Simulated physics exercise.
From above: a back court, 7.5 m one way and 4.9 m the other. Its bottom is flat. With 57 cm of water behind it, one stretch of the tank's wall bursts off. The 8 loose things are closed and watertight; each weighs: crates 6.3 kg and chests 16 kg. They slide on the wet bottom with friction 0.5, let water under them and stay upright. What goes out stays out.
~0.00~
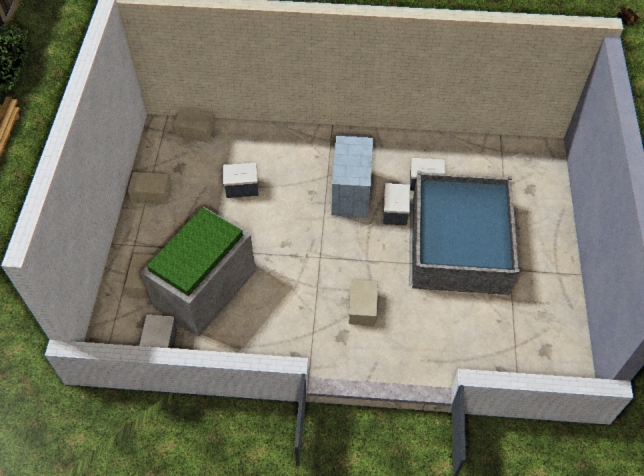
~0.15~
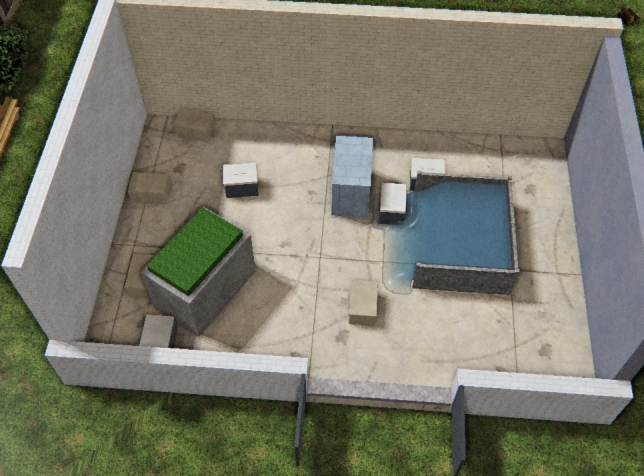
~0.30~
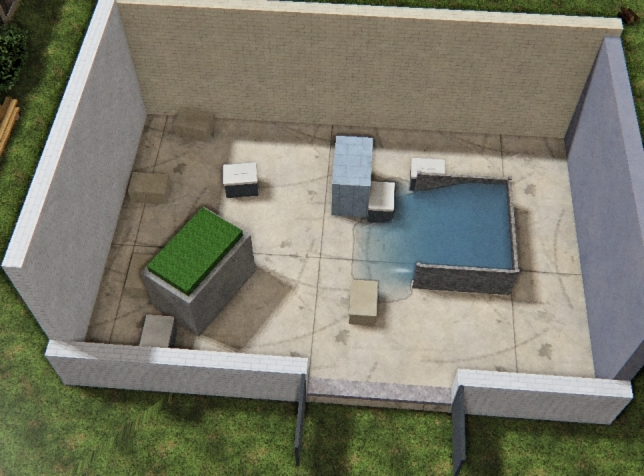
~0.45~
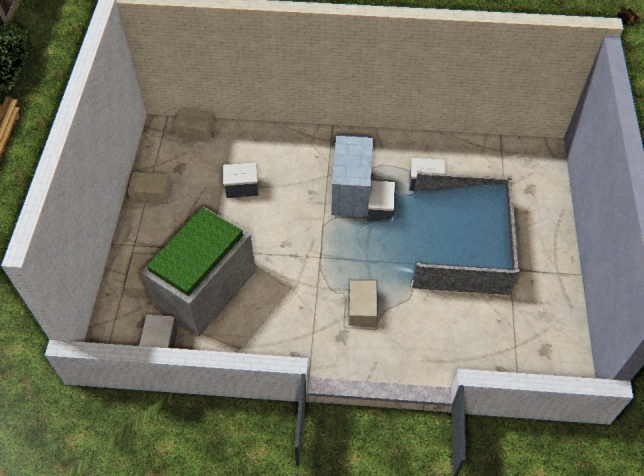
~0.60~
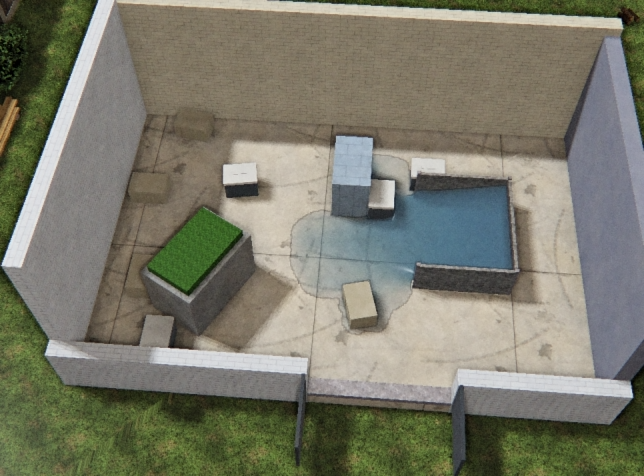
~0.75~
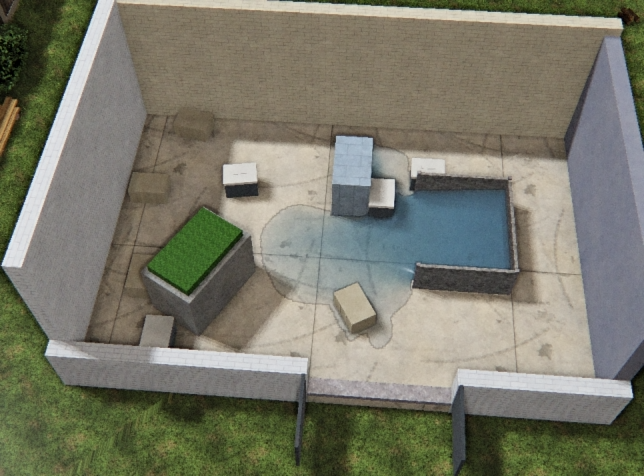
A walled back court with a flat, pale concrete floor and grass outside is seen from high above by a still camera. A stone-walled tank of blue water stands at right, near a tall blue-grey block, a green-topped grey block at left, and scattered white and tan boxes. The tank's left wall gives way, water spreads leftward, a white box shifts slightly left, and later a tan box turns and slides a little.
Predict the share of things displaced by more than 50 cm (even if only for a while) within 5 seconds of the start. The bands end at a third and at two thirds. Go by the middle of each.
It is at least two thirds.
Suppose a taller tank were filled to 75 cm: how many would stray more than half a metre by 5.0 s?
Then 6.
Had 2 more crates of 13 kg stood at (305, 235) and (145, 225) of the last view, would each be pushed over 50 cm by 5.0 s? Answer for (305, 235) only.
Answer: More.
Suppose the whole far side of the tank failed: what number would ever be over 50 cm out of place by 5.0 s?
In that case 3 of them.
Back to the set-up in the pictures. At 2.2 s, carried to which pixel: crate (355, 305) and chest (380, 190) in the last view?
Near (305, 351) and (405, 139).
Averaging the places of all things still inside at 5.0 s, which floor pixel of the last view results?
Near (282, 214).
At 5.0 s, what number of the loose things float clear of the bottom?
I count 4.
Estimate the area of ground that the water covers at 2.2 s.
Roughly 19 m2.
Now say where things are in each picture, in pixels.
A chest at (397, 197) rests on the ground; a crate at (364, 298) rests on the ground; 2.4 m2 under water; 0 of 8 have shifted, in the first frame.
A chest at (394, 197) rests on the ground, 6 cm from its start; a crate at (364, 298) rests on the ground; water covers 3.1 m2; 1 of 8 have shifted, in the second frame.
A chest at (382, 195), on the bottom, 25 cm from its start; a crate at (364, 298) rests on the ground; water covers 4.2 m2; 1 of 8 have shifted, in the third frame.
A chest at (382, 195), on the bottom, 25 cm from its start; a crate at (363, 298) rests on the ground; 5.3 m2 under water; 1 of 8 have shifted, in the fourth frame.
A chest at (382, 193) rests on the ground, 25 cm from its start; a crate at (360, 300), on the bottom, 7 cm from its start; 6.4 m2 under water; 2 of 8 have shifted, in the fifth frame.
A chest at (382, 192) floats, 25 cm from its start; a crate at (355, 303), on the bottom, 17 cm from its start; water covers 7.7 m2; 2 of 8 have shifted, in the sixth frame.
After 1.1 s 1 of 8 are over 50 cm from their spots; 1 afloat.
After 2.2 s 2 of 8 are over 50 cm from their spots; 1 afloat.
After 3.5 s 4 of 8 are over 50 cm from their spots; 2 afloat.
After 5.0 s 6 of 8 are over 50 cm from their spots, and 6 have been at some point; 4 afloat.
